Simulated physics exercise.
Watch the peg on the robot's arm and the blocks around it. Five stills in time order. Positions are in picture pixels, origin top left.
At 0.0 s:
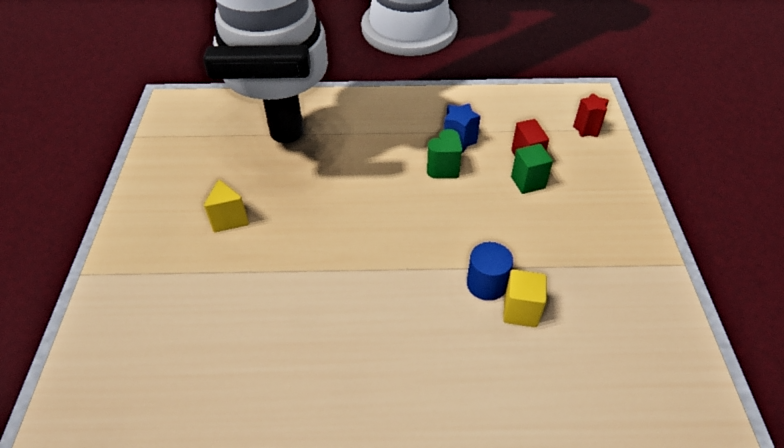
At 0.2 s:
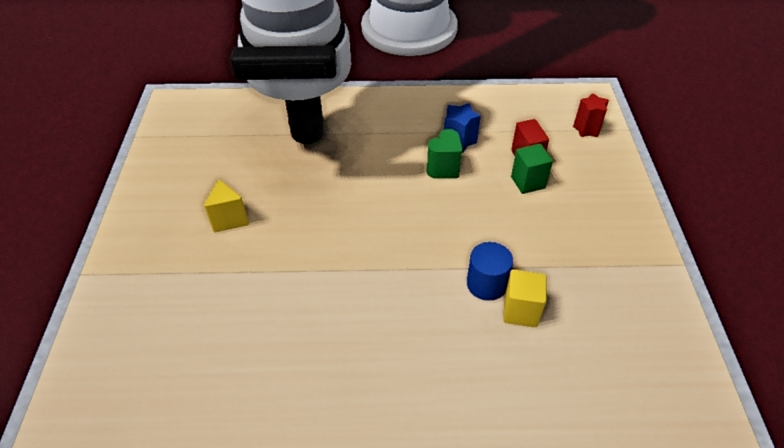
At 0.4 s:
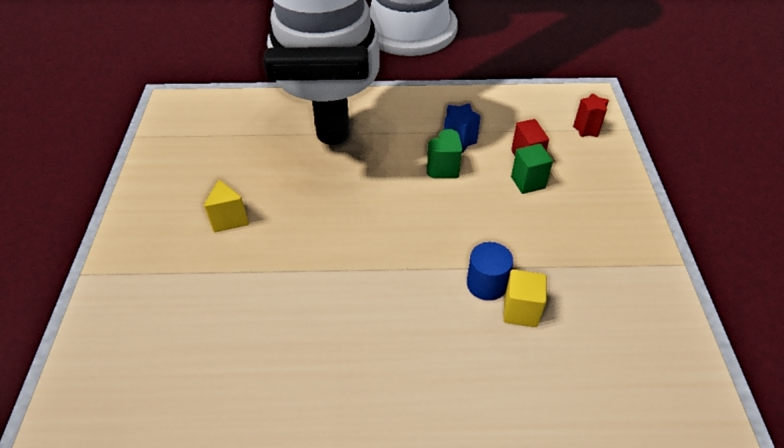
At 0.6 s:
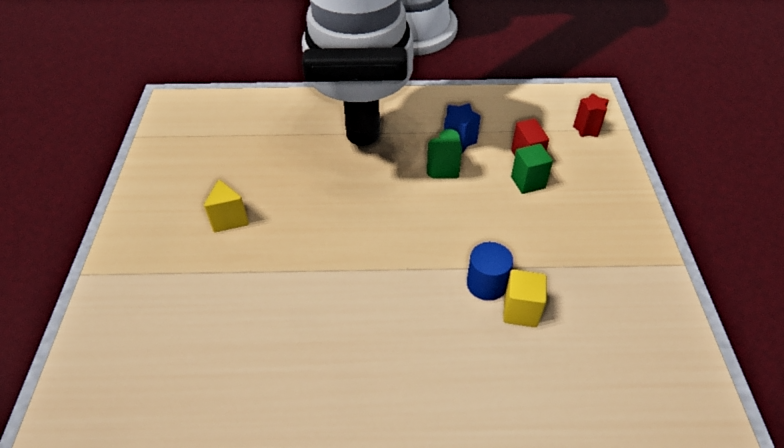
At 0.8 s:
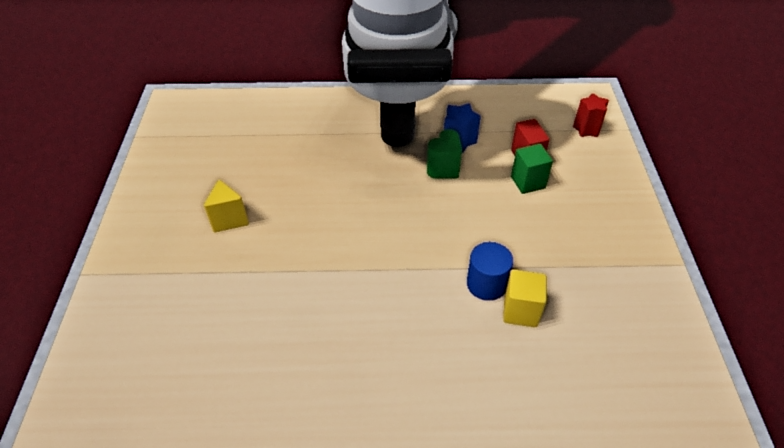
At first, a robot arm holds its black peg near the back left of a wooden board scattered with red, green, blue and yellow blocks. The arm slides the peg steadily rightward along the back, until it is close beside the green and blue blocks, while every block stays still.
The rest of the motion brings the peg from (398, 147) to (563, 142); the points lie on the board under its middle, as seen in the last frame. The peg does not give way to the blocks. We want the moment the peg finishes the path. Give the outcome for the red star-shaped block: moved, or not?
The push misses it.
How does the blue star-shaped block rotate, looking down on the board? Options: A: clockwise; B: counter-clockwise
B
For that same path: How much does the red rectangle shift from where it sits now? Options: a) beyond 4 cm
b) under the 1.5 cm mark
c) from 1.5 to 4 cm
c (from 1.5 to 4 cm)
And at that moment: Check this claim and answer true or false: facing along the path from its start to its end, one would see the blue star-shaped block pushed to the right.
Answer: False.
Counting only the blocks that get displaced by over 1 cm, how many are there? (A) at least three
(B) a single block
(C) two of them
Correct choice: C.
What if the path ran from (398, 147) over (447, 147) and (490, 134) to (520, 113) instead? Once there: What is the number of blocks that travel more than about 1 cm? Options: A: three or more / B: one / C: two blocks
It's B.
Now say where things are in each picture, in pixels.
Peg tip at (287, 133); block tops, blue star-shaped block at (462, 113); red rectangle at (533, 130); red star-shaped block at (596, 102), in the first picture.
Peg at (308, 134); blocks unchanged, in the second picture.
Peg at (333, 135); blocks unchanged, in the third picture.
Peg at (363, 136); blocks unchanged, in the fourth picture.
Peg at (398, 137); blue star-shaped block at (462, 113); red rectangle at (533, 130); red star-shaped block at (596, 102), in the fifth picture.
The first path, step by step. One third of the way, peg at (455, 135); blue star-shaped block at (485, 110), turned 30° anticlockwise.
Two thirds of the way, peg at (511, 133); blue star-shaped block at (535, 103), turned 50° anticlockwise; red rectangle at (543, 133), turned 20° clockwise.
At the end, peg at (566, 132); blue star-shaped block at (560, 95), turned 105° anticlockwise; red rectangle at (559, 135), turned 95° clockwise; red star-shaped block in place.
